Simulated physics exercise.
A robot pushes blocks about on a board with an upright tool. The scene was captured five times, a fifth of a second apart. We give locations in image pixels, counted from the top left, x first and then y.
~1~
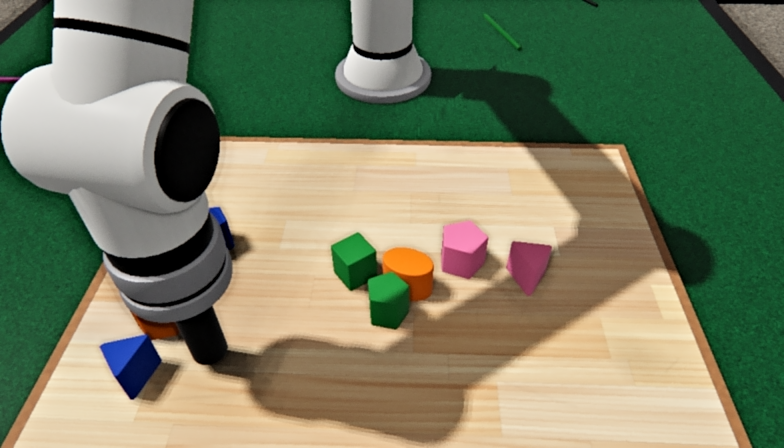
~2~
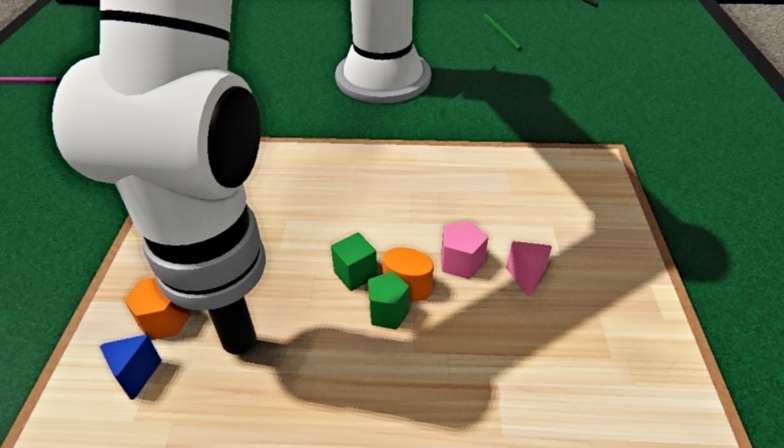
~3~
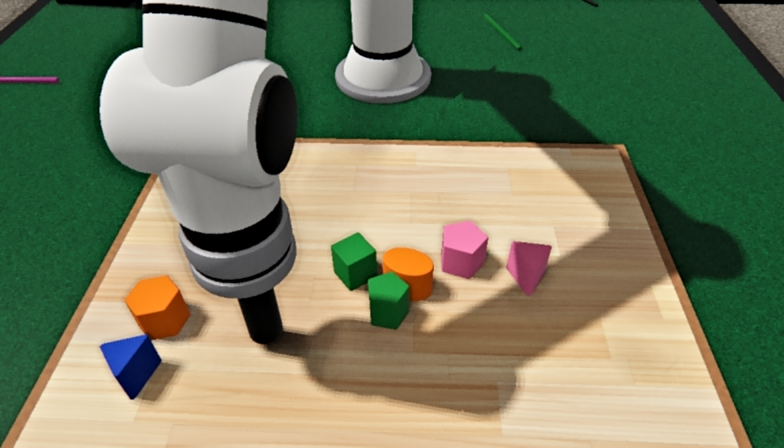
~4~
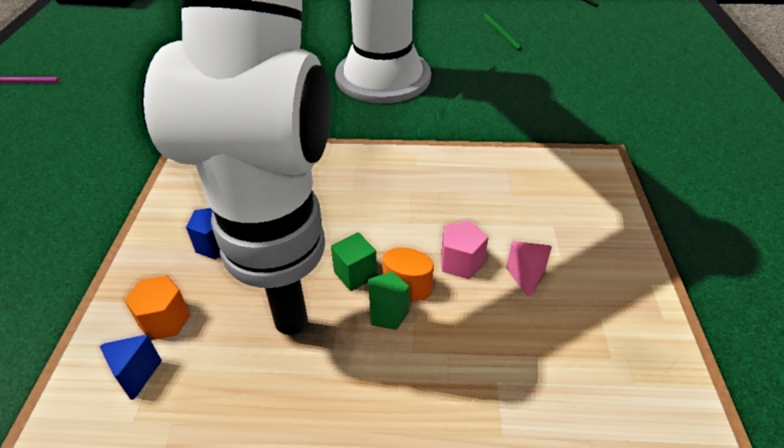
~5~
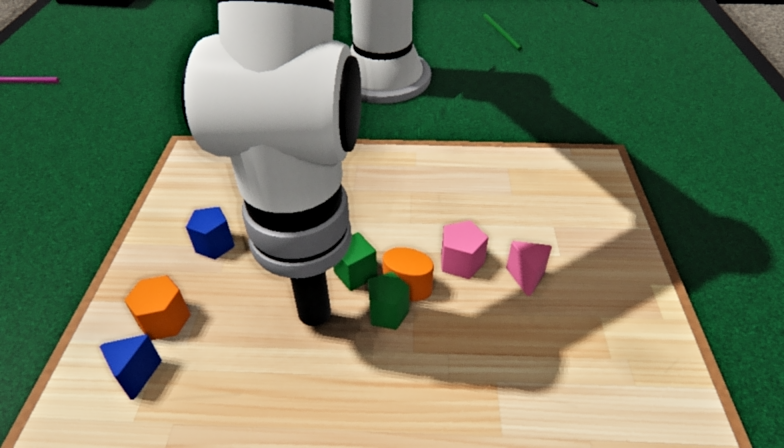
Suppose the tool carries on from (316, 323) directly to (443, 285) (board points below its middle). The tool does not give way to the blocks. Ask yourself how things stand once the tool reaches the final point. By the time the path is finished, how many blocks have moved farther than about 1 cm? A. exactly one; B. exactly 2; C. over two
C
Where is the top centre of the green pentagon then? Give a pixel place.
Top centre: (434, 291).
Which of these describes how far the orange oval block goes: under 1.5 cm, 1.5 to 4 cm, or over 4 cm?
Offset: Above 4 cm.
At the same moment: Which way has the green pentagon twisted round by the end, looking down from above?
That block twists clockwise.
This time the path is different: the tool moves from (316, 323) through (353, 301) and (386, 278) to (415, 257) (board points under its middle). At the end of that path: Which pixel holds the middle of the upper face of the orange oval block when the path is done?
I expect it at (437, 254).
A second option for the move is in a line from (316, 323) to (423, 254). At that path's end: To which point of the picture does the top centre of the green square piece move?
Its top middle is near (367, 230).
The first path, step by step. One third of the way, tool at (361, 299); green pentagon at (394, 288); orange oval block at (411, 259).
Two thirds of the way, tool at (402, 286); green pentagon at (429, 290), turned 65° clockwise; orange oval block at (429, 251); pink pentagon at (467, 234).
At the end, tool at (444, 275); green square piece not moved; green pentagon at (434, 291), turned 75° clockwise; orange oval block at (467, 238), turned 25° anticlockwise; pink pentagon at (498, 218).
